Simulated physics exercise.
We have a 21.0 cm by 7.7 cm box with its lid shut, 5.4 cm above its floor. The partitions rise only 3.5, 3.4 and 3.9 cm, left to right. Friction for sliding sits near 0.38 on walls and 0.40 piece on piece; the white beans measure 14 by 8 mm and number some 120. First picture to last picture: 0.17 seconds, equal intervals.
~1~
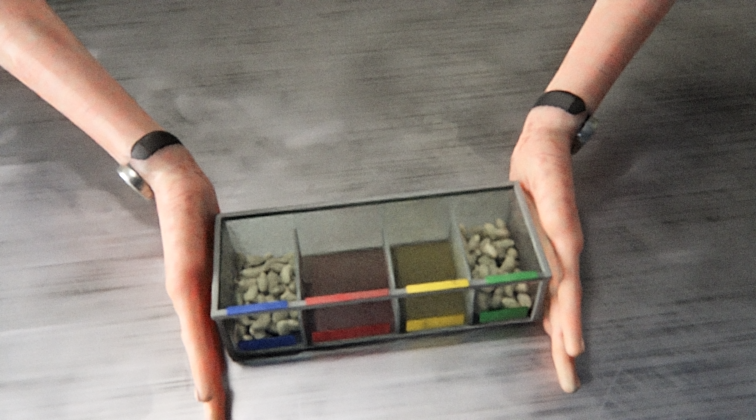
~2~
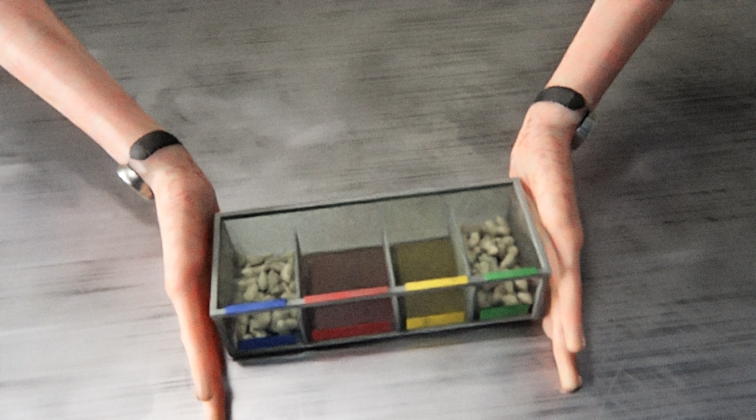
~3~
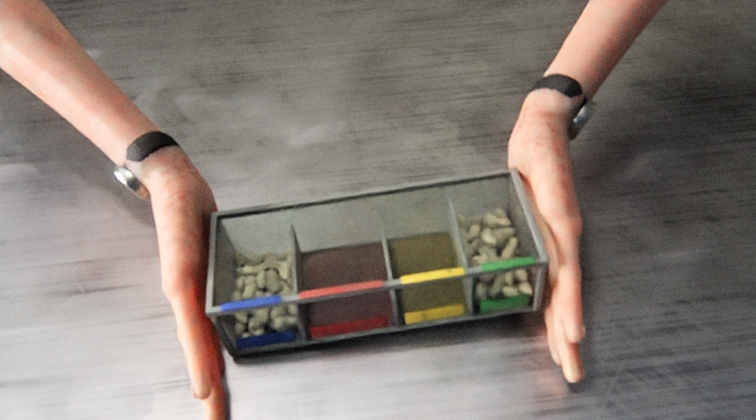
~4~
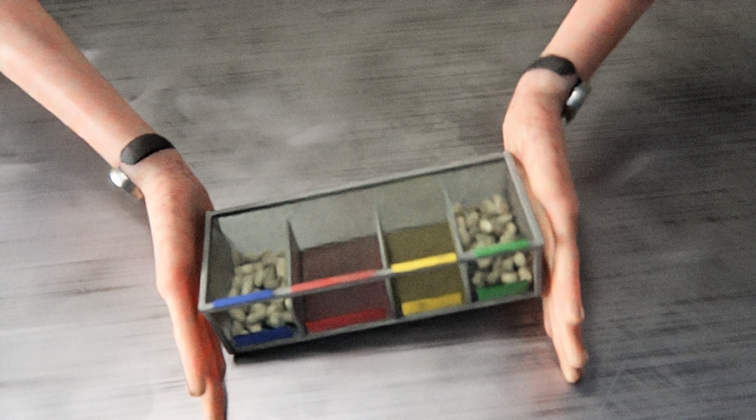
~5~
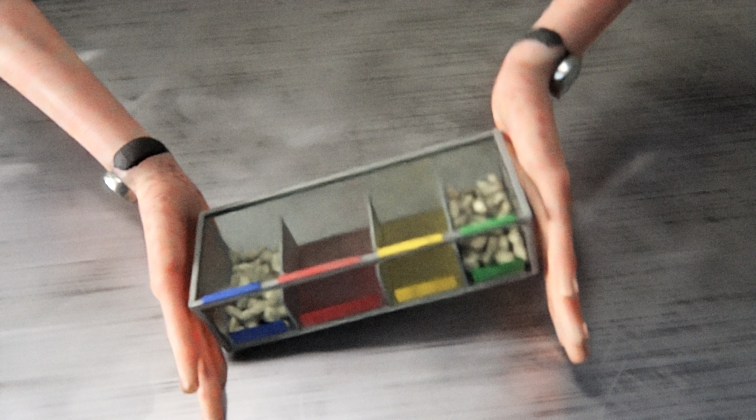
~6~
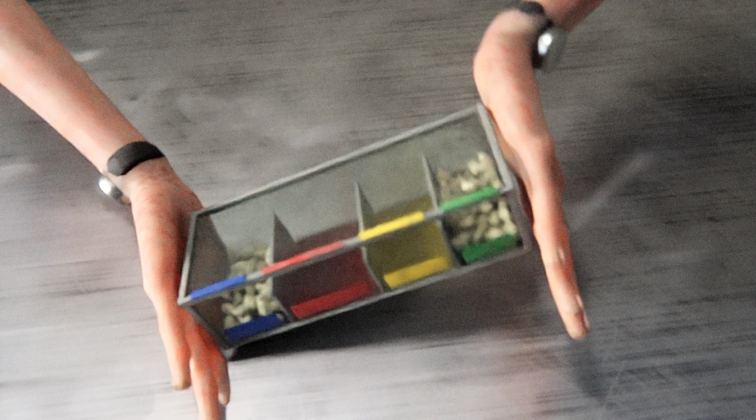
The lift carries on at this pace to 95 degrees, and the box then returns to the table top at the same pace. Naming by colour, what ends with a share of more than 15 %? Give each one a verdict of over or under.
Red - under; blue - over; green - over; yellow - under.
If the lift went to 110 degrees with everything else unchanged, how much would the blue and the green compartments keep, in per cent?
Blue: 55, green: 35 (per cent).
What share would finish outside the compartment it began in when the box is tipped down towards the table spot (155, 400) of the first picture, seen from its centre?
10 %.
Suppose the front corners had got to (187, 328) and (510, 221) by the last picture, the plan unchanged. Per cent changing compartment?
About 15 per cent.
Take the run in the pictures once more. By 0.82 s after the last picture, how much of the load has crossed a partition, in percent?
Around 10 percent.
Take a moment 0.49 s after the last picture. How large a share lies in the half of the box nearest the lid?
Around 60 %.
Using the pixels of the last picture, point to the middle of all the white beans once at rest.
About (303, 281).
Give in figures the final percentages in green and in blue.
Green 45, blue 50.
Then, 0.49 s after the last picture, tilt 94 degrees; blue 45 %, green 50 %.
Then, 0.82 s after the last picture, tilt 40 degrees; red 5 %, blue 50 %, green 45 %.
Then, 1.25 s after the last picture, tilt 0 degrees; red 5 %, blue 50 %, green 45 %.
In the end, red 5 %, blue 50 %, green 45 %, yellow 0 %.
